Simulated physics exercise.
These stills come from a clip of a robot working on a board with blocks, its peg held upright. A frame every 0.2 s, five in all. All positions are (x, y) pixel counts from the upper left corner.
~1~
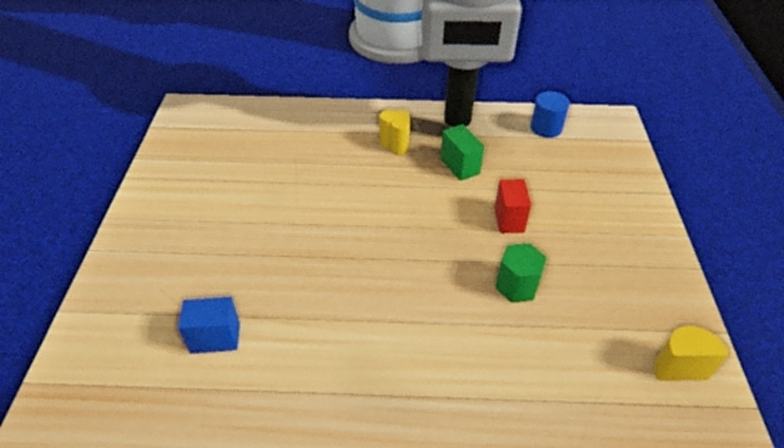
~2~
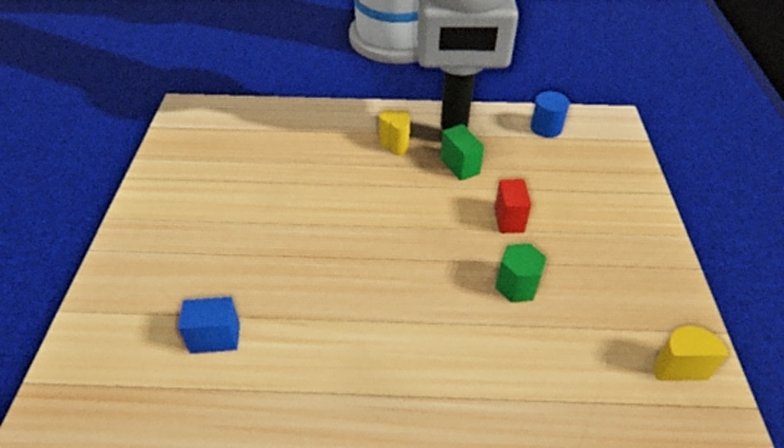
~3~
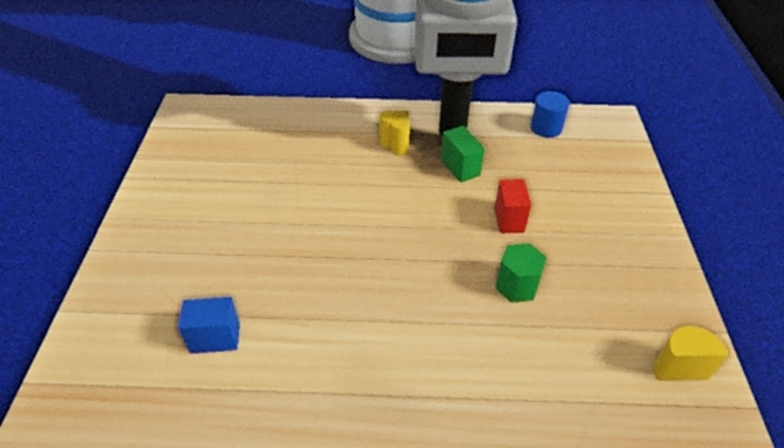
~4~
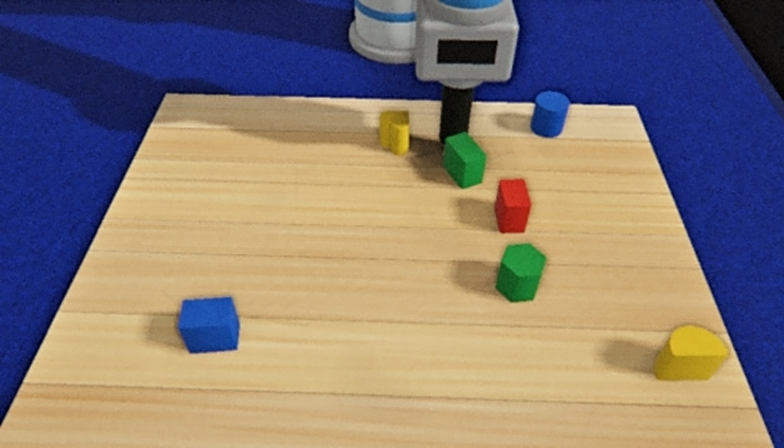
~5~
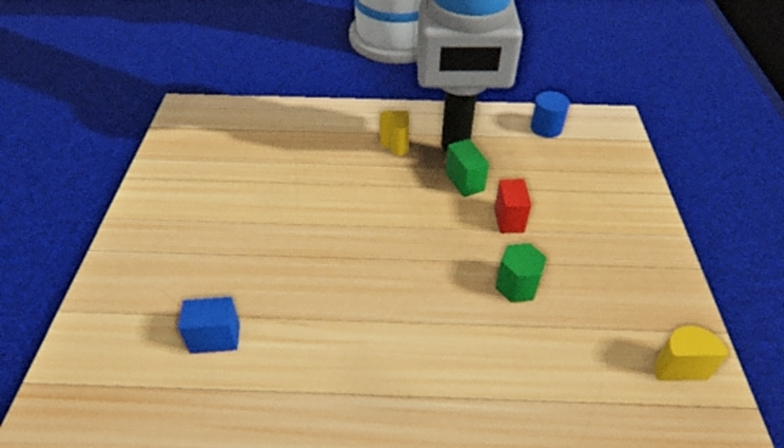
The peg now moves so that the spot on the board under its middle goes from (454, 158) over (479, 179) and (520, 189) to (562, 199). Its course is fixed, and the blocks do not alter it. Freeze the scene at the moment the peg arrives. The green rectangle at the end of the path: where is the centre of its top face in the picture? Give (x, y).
For the centre of its top, I'd go with (484, 178).
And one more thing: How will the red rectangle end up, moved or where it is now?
That block will keep its spot.
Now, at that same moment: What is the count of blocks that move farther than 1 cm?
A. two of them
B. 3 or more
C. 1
C
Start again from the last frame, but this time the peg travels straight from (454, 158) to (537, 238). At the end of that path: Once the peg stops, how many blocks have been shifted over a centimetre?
The number will come to 2.
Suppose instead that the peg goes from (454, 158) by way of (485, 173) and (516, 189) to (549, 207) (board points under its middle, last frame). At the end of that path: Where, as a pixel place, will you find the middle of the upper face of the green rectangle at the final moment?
My prediction: (482, 172).
On the path given first. One third of the way, peg at (481, 168); green rectangle at (482, 176), turned 35° clockwise.
Two thirds of the way, peg at (522, 178); green rectangle at (484, 178), turned 40° clockwise.
At the end, peg at (565, 188); green rectangle at (484, 178), turned 40° clockwise; red rectangle still.
